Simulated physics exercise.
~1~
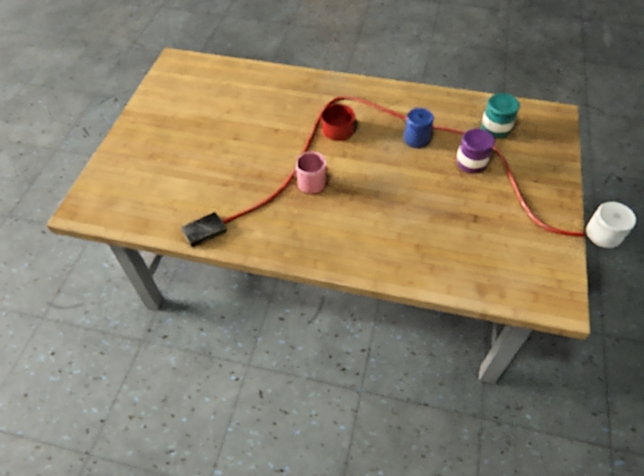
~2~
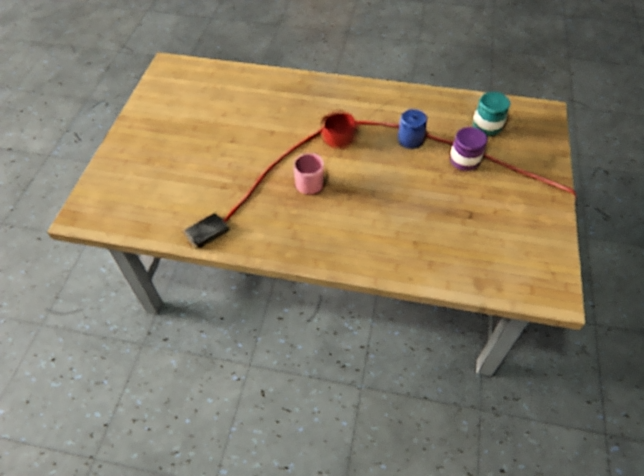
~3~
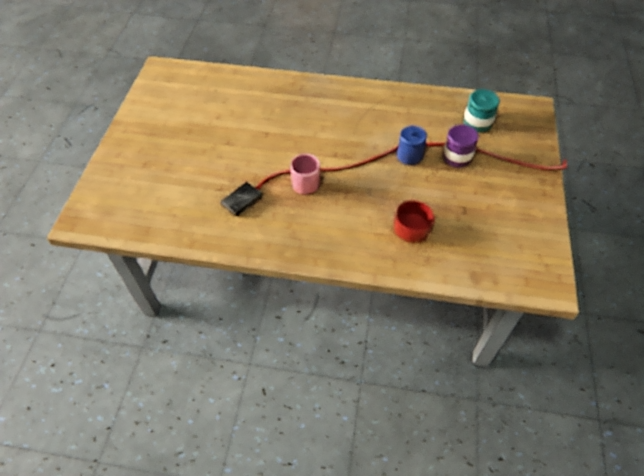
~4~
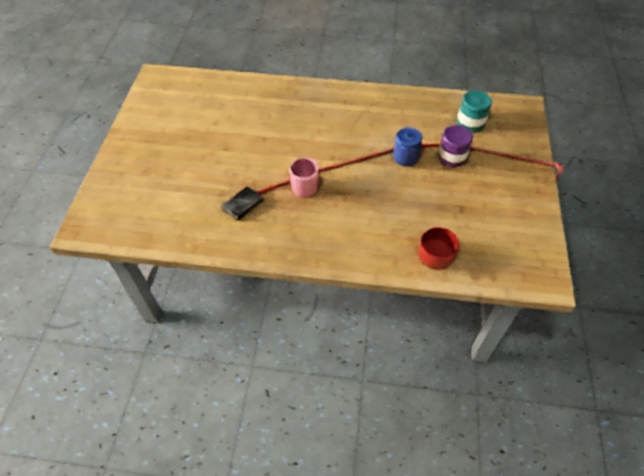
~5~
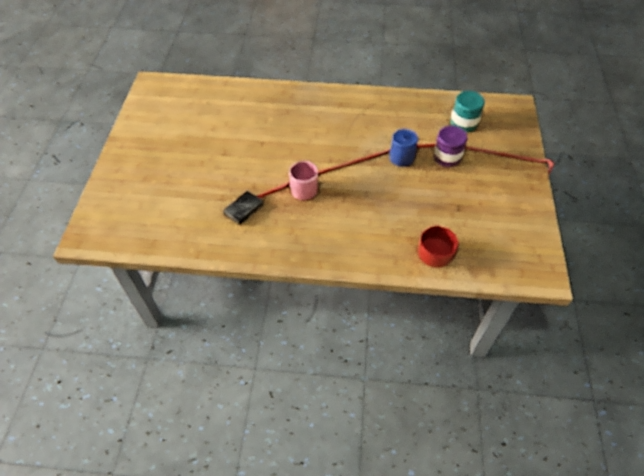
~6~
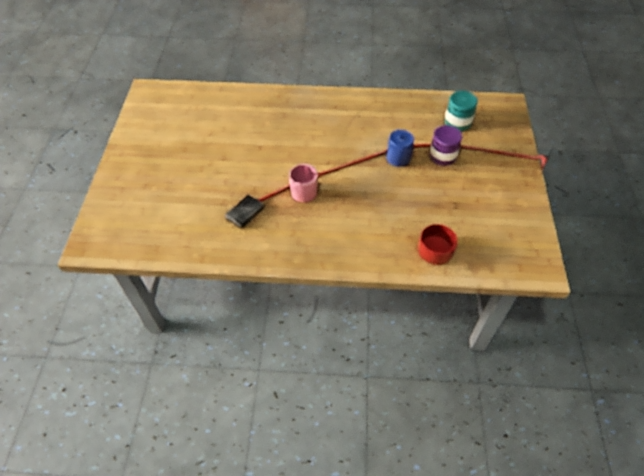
Red cable pulling taut as a white cylinder drops off a wooden table, dragging a red mug aside before everything settles.
